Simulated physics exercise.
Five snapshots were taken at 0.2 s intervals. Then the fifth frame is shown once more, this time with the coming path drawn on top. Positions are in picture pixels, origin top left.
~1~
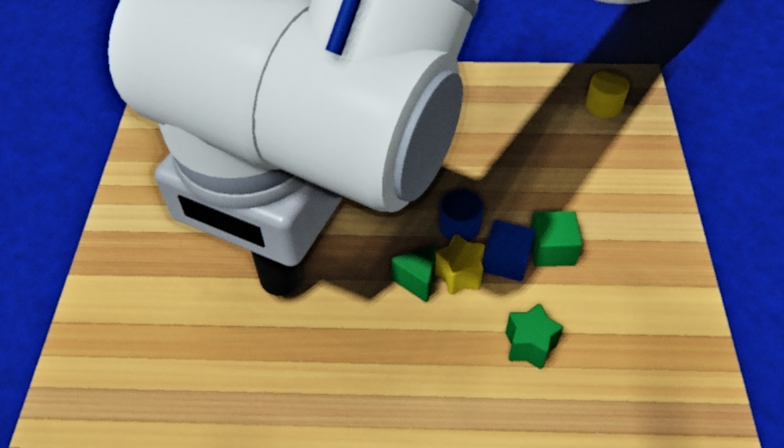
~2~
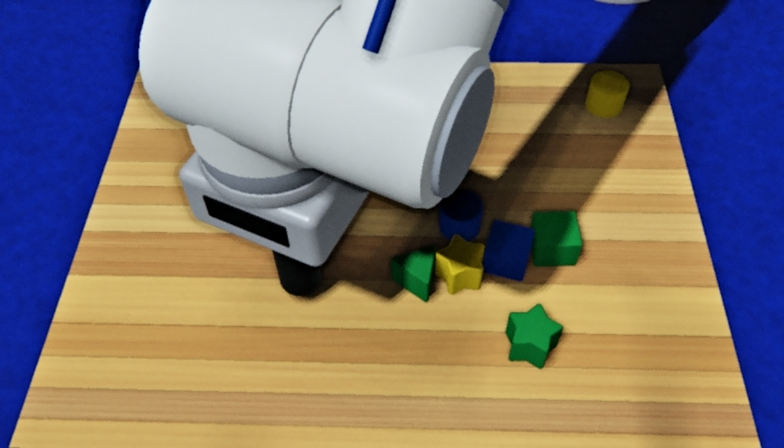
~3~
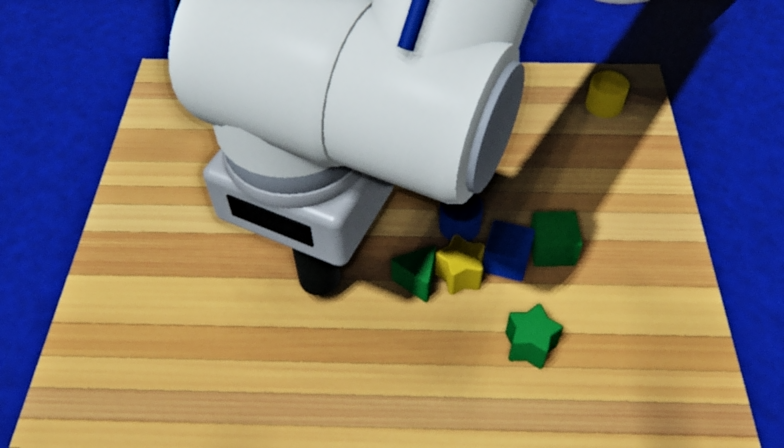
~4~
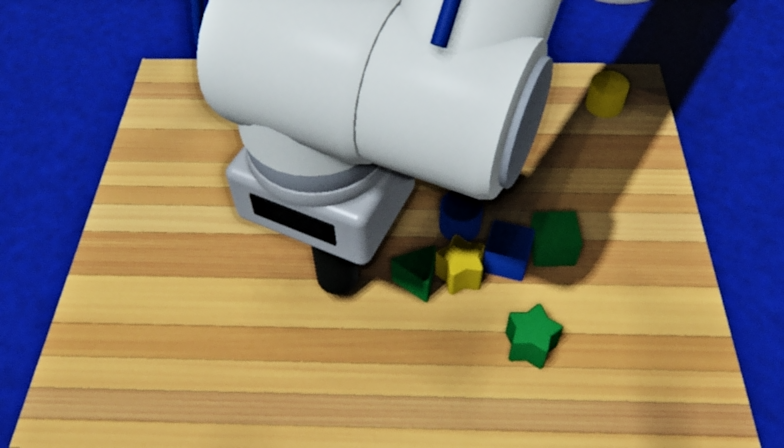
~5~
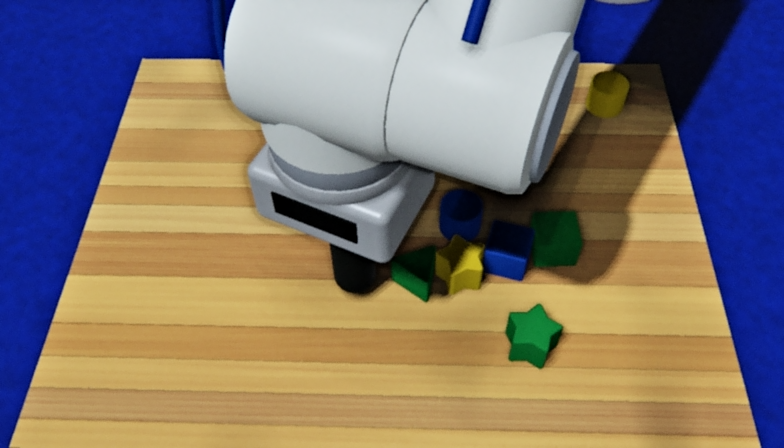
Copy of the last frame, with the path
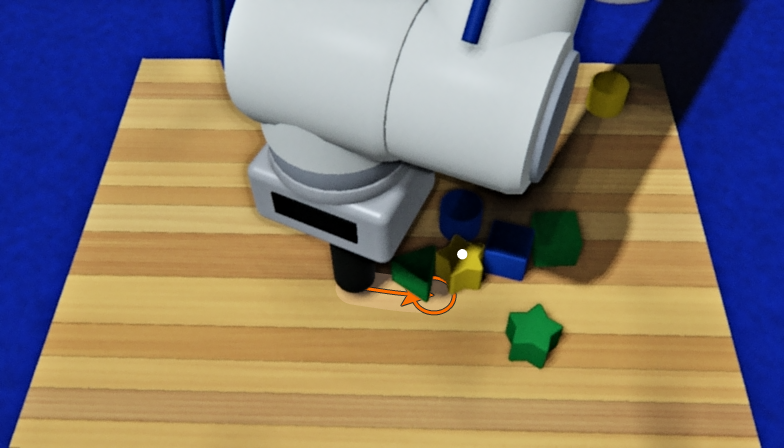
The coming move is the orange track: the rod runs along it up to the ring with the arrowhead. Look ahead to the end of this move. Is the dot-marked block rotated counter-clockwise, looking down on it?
I'd say no.
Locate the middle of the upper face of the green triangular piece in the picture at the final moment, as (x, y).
Near (436, 242).
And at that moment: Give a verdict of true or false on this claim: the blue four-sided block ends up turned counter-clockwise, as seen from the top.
True
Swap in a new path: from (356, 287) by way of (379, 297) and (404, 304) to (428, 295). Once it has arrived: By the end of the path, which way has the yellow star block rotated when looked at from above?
With the clock.
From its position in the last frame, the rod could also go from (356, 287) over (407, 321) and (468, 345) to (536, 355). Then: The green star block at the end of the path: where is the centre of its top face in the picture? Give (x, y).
I'd place it at (583, 328), taking the centre of its top.
Drawn move, from (356, 287) through (382, 291) and (407, 294) to (434, 295); the dot is on the yellow star block.
The first path, step by step. Halfway along, rod (395, 283); green triangular piece (433, 254), turned 15° anticlockwise; yellow star block (470, 251), turned 25° clockwise; blue four-sided block (517, 241), turned 15° anticlockwise.
At the end, rod (434, 285); green triangular piece (436, 242); blue circular block still; yellow star block (473, 250), turned 30° clockwise; blue four-sided block (519, 241), turned 20° anticlockwise.
